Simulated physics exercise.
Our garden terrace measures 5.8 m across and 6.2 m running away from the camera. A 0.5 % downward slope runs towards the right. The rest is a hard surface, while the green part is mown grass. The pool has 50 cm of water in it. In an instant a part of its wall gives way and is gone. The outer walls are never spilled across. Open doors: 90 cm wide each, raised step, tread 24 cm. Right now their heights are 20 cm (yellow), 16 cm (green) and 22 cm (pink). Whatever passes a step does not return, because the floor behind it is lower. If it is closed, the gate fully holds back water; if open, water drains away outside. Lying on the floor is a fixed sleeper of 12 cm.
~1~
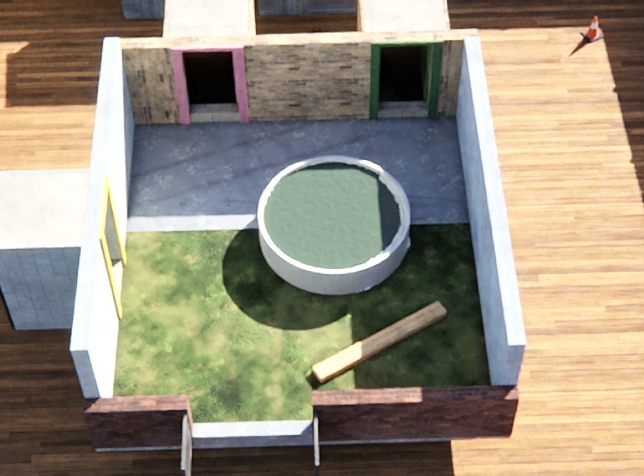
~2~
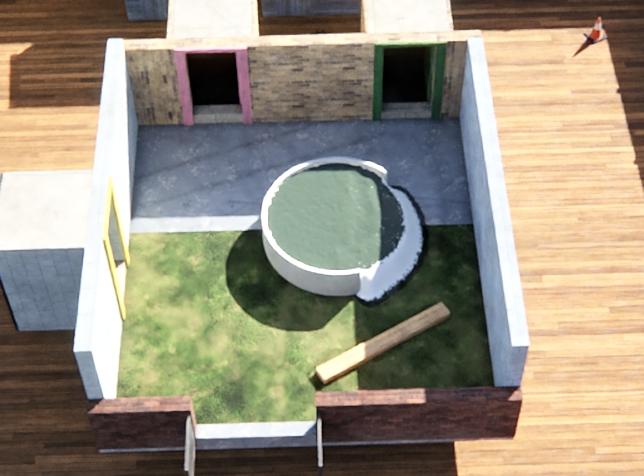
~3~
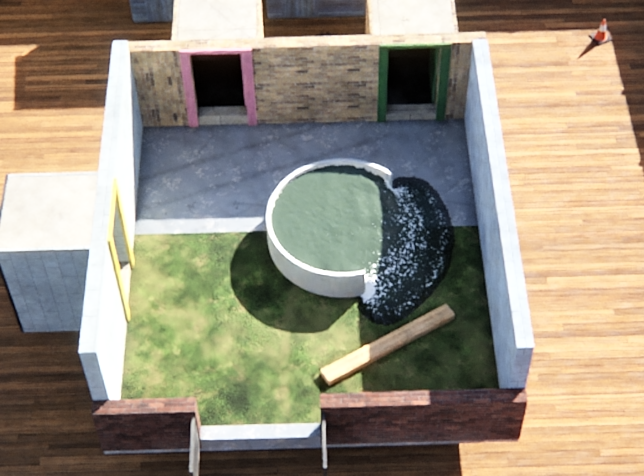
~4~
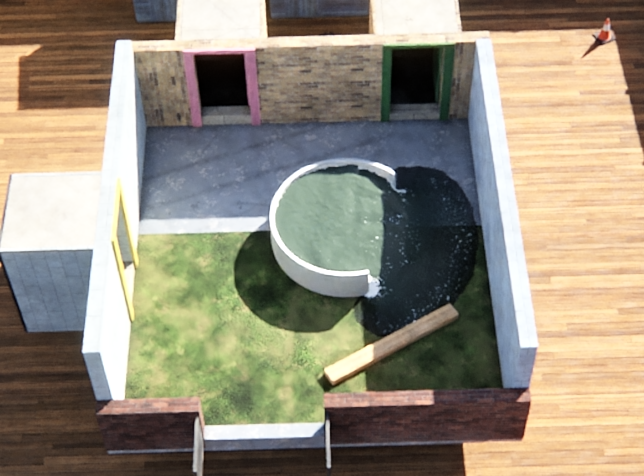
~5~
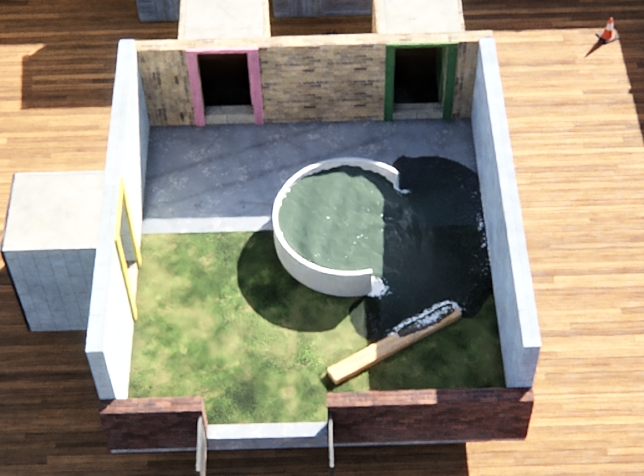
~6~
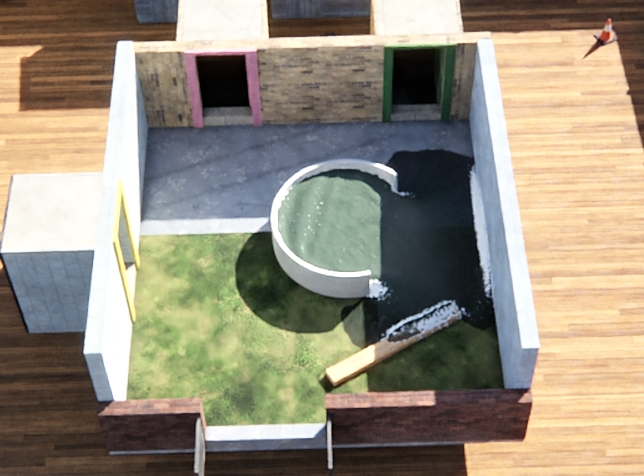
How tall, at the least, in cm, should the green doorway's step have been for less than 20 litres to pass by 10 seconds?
I would say 14.5 cm.
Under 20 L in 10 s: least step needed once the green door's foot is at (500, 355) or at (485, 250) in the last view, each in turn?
Minimums: Roughly 10.0 cm and 27 cm.
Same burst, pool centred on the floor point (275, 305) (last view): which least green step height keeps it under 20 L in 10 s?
A height near 14.0 cm.
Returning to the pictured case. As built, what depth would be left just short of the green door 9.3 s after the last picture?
6.5 cm.
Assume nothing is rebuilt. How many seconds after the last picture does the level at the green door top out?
The depth peaks at about 2.6 seconds.
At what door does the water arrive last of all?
Yellow door.
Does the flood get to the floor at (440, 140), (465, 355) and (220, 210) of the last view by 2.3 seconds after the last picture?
Soaked; soaked; untouched.
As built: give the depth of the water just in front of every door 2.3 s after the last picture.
Depth at yellow 0 cm, at green 19 cm, at pink 0 cm.
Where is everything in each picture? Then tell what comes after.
In the first picture, the pool at (334, 215) is whole and still, 50 cm deep; the green door at (405, 78) is dry.
In the second picture, the gap is at (407, 241), the front 0.3 m out at (374, 301); the back of the pool holds 50 cm.
In the third picture, water pours out at (411, 245) and has run 0.7 m, to (402, 315); about 8 cm deep outside, 50 cm at the back.
In the fourth picture, the front is at (459, 192), 1.0 m from the gap at (415, 245); 3.4 m2 of floor is wet, 50 cm left at the back.
In the fifth picture, the front is at (478, 181), 1.4 m from the gap at (418, 245); 4.8 m2 of floor is wet, 49 cm left at the back.
In the sixth picture, water pours out at (416, 246) and has run 1.7 m, to (494, 316); about 8 cm deep outside, 44 cm at the back; 0.8 m in a straight line remain to the green door at (418, 81).
Then, 0.7 s after the last picture water covers 25 % of the floor, deepest (39 cm) near (489, 283); it has not reached the green door.
Then, 2.3 s after the last picture water covers 45 % of the floor, deepest (26 cm) near (504, 397); 19 cm at the green door, 2 litres in over its 16 cm step.
Then, 9.3 s after the last picture water covers 95 % of the floor, deepest (8 cm) near (502, 377); 6 cm at the green door, 11 litres in over its 16 cm step.
At the green door as built, the water peaked near 19 cm, 2.5 s after the last picture.
With a step of 13 cm, 32 litres would have come in within the 10 s; with 18 cm, 4 litres. So under 20 litres takes about 14.5 cm.
